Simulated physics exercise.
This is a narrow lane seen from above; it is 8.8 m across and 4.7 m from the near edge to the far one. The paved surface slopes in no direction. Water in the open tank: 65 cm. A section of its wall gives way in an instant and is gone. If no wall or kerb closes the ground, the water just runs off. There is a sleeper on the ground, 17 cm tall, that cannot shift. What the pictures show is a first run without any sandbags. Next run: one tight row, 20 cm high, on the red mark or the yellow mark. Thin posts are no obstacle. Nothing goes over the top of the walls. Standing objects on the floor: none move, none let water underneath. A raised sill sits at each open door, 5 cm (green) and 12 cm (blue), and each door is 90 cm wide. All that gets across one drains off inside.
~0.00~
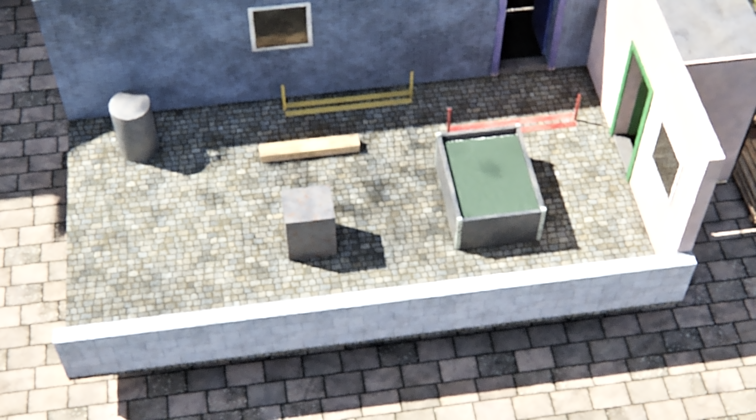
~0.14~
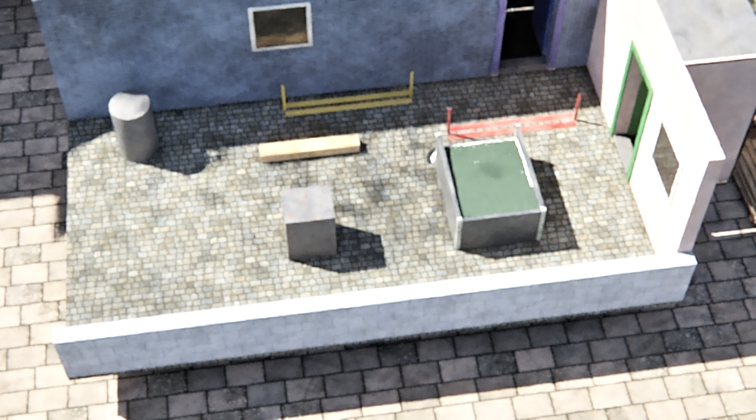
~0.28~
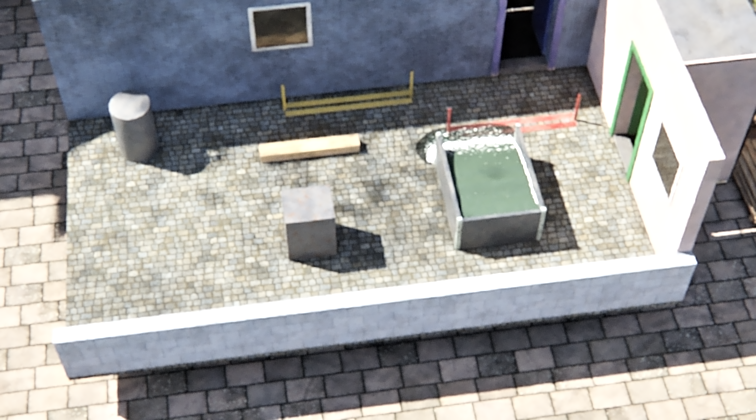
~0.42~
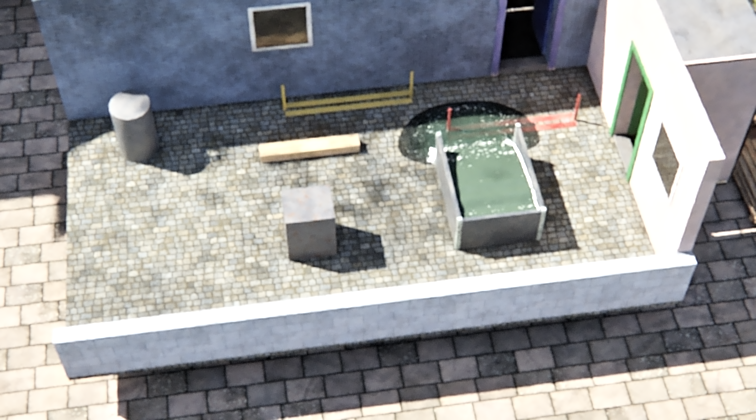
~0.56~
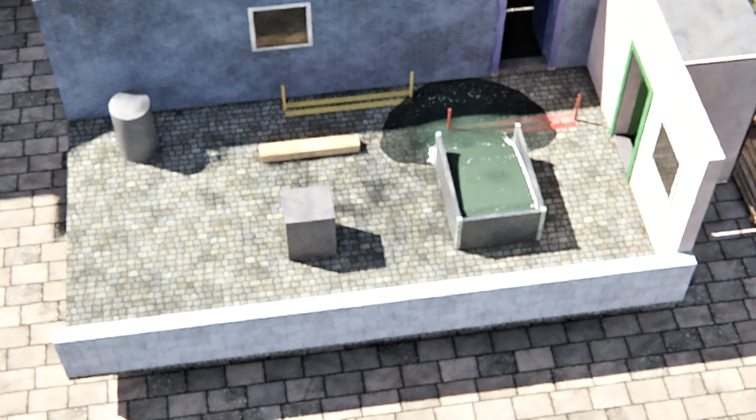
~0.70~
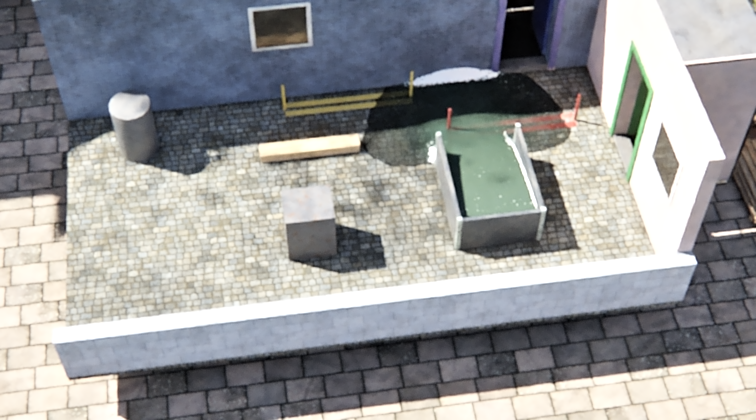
A paved yard with a green-watered open tank sat still until the tank's far side vanished, and water poured out the back, spreading in a dark, widening pool past the red barrier toward the blue wall.
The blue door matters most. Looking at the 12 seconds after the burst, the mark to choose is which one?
Choose the red mark.
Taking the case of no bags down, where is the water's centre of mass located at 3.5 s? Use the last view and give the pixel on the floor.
(438, 130).
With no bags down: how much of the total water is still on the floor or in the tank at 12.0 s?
Some 76 per cent remains.
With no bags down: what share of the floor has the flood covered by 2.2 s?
Near 25 per cent of the floor.
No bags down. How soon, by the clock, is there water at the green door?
For the green door it's 2.4 s.
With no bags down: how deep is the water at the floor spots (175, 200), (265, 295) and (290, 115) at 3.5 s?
First spot 1 cm, second 0 cm, third 6 cm.
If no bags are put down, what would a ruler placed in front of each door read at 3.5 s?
Green 6 cm, blue 13 cm.
After 1.4 s water covers 15 % of the floor and is deepest (37 cm) near (457, 79) in the run without bags; in at the blue door, 7 L with no bags, 0 L with the row on red, 10 L on yellow.
After 2.2 s water covers 25 % of the floor and is deepest (34 cm) near (576, 66) in the run without bags; in at the blue door, 32 L with no bags, 2 L with the row on red, 43 L on yellow.
After 3.5 s water covers 45 % of the floor and is deepest (19 cm) near (159, 142) in the run without bags; in at the blue door, 45 L with no bags, 3 L with the row on red, 55 L on yellow.
After 7.0 s water covers 60 % of the floor and is deepest (10 cm) near (651, 243) in the run without bags; in at the blue door, 47 L with no bags, 4 L with the row on red, 59 L on yellow.
After 12.0 s water covers 85 % of the floor and is deepest (4 cm) near (573, 292) in the run without bags; in at the blue door, 47 L with no bags, 4 L with the row on red, 59 L on yellow.
